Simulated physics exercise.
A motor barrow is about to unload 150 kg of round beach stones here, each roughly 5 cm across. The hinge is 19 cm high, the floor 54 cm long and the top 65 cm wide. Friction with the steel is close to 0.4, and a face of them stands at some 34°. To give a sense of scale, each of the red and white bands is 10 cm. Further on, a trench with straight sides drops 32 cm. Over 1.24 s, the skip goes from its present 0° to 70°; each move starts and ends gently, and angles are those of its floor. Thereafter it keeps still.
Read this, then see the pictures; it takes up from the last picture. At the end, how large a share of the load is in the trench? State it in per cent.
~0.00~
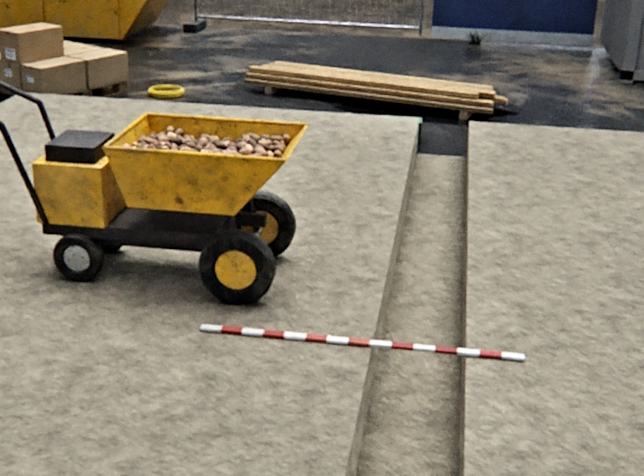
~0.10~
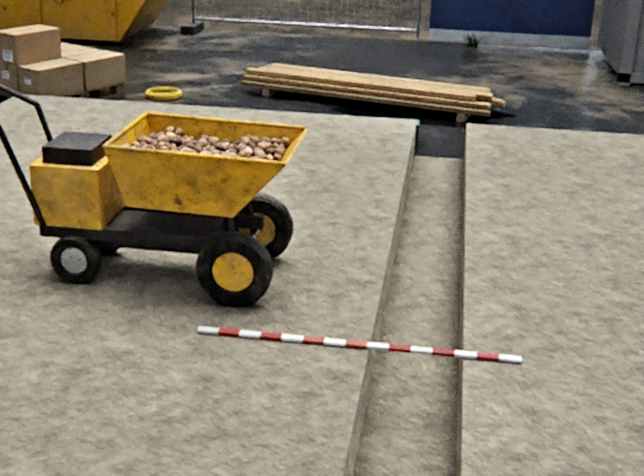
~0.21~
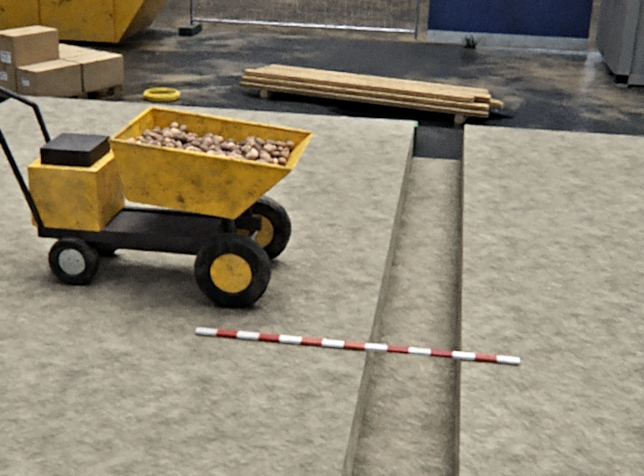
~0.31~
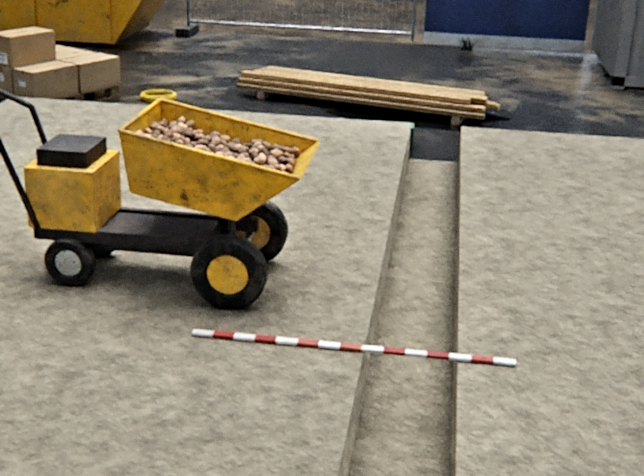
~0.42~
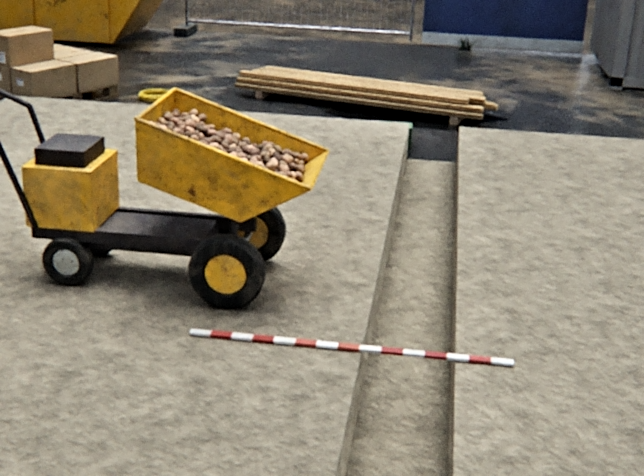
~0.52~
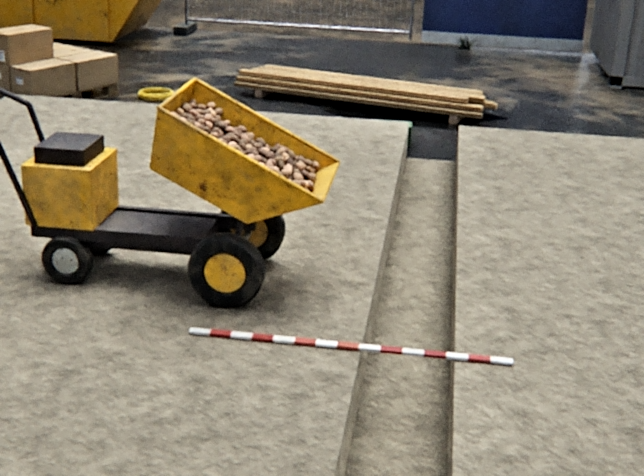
A share of about 100 per cent.
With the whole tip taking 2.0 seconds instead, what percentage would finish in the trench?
100 %.
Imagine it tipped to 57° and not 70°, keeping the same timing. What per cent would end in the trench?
In that case some 80 per cent.
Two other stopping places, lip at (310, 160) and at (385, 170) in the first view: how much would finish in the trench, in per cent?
About 100 and 25 per cent.
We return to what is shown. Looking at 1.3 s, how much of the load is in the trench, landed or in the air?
By that moment, roughly 50 per cent of the load.
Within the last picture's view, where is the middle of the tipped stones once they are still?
Roughly (413, 338), I'd say.
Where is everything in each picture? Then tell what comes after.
In the first picture, the skip is at 0°, its lip at (285, 161); the top of the load is at (231, 141).
In the second picture, the skip is at 1°, its lip at (285, 164); the top of the load is at (221, 143); the stones move at 0.2 m/s on average.
In the third picture, the skip is at 5°, its lip at (292, 170); the top of the load is at (173, 138); the stones move at 0.4 m/s on average.
In the fourth picture, the skip is at 11°, its lip at (299, 179); the top of the load is at (169, 129); the stones move at 0.6 m/s on average.
In the fifth picture, lip at (311, 189), floor tilted 18°, highest stones at (178, 119); the stones move at 0.7 m/s on average.
In the sixth picture, lip at (323, 202), floor tilted 27°, highest stones at (193, 111); the stones move at 0.8 m/s on average.
After 0.9 s the floor is at 59°; 100 % in the skip; the foremost stones are at (364, 245).
After 1.3 s the floor is at 70°; 50 % in the skip, 2 % short of the trench, 48 % in the trench; the foremost stones are at (447, 349).
After 1.7 s the floor is at 70°; 18 % in the skip, 1 % short of the trench, 81 % in the trench; the foremost stones are at (448, 333).
After 3.6 s the floor is at 70°; 0 % in the skip, 100 % in the trench; the foremost stones are at (448, 338).
